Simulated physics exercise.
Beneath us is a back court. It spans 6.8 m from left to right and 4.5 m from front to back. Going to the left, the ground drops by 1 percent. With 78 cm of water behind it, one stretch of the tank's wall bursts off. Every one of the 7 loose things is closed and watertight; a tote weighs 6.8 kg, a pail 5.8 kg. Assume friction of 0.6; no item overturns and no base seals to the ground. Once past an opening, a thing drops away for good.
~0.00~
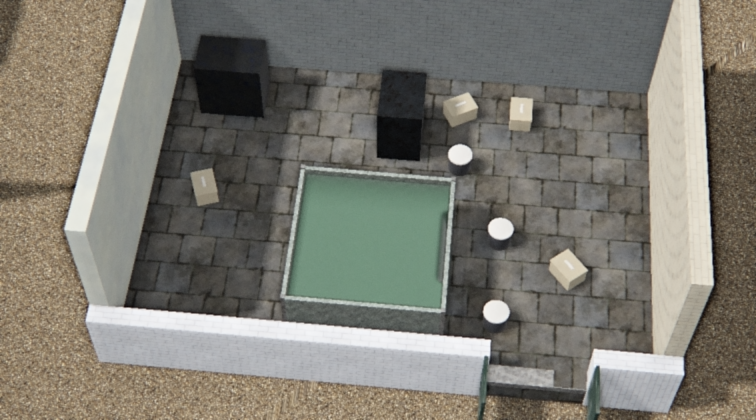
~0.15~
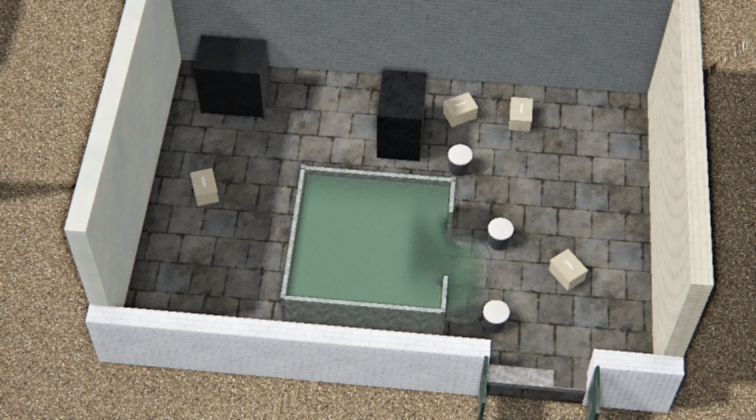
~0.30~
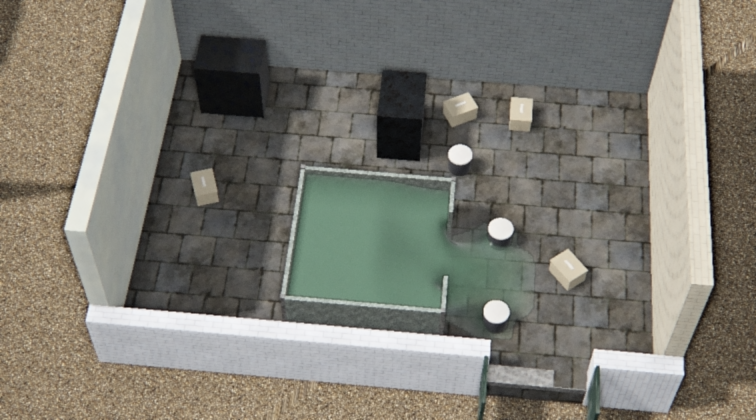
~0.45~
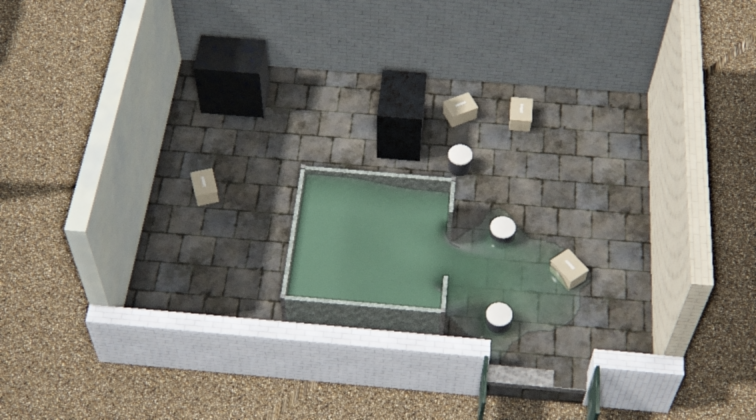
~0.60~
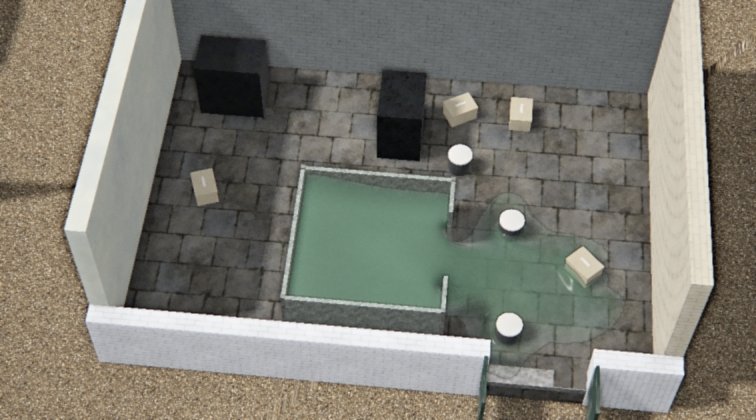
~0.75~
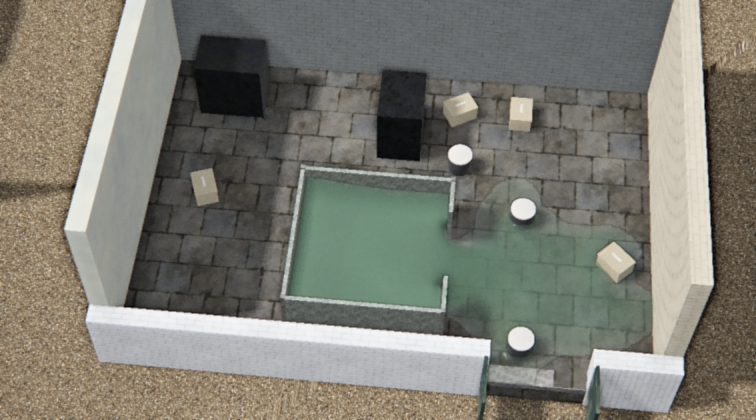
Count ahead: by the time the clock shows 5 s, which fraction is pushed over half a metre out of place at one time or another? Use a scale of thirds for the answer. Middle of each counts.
On that scale: Two thirds or more.
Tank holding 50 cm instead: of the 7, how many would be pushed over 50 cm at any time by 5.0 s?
The count would be 3.
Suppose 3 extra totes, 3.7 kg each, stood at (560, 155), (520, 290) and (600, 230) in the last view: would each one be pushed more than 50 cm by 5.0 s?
Outcome: Breaks the threshold first, breaks the threshold next, breaks the threshold last.
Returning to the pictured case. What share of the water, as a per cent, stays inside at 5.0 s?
Somewhere near 86 percent, give or take.
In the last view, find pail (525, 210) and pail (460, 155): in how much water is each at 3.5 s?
Depth approx. 12 cm / 0 cm.
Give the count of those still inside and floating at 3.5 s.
At that moment 2.
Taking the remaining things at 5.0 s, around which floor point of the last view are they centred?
I'd put it around (398, 149).
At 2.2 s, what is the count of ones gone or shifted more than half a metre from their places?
By my reckoning, 3.
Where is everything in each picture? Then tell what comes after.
The first frame shows a tote at (569, 265), on the bottom; a pail at (497, 311), on the bottom; 3.6 m2 under water; 0 of 7 have shifted.
The second frame shows a tote at (569, 265), on the bottom; a pail at (497, 311) rests on the ground; water covers 4.2 m2; 0 of 7 have shifted.
The third frame shows a tote at (569, 265) rests on the ground; a pail at (497, 311) rests on the ground; 5.0 m2 under water; 0 of 7 have shifted.
The fourth frame shows a tote at (570, 265), on the bottom; a pail at (500, 314), on the bottom, 5 cm from its start; water covers 6.0 m2; 1 of 7 have shifted.
The fifth frame shows a tote at (585, 263) rests on the ground, 21 cm from its start; a pail at (510, 324) rests on the ground, 24 cm from its start; 7.3 m2 under water; 3 of 7 have shifted.
The sixth frame shows a tote at (617, 258), on the bottom, 63 cm from its start; a pail at (522, 339), on the bottom, 48 cm from its start; water covers 8.9 m2; 3 of 7 have shifted.
After 1.1 s 3 of 7 are over 50 cm from their spots; 1 afloat.
After 2.2 s 3 of 7 are over 50 cm from their spots; 1 afloat.
After 3.5 s 3 of 7 are over 50 cm from their spots; 2 afloat.
After 5.0 s 5 of 7 are over 50 cm from their spots, and 5 have been at some point; 2 afloat.
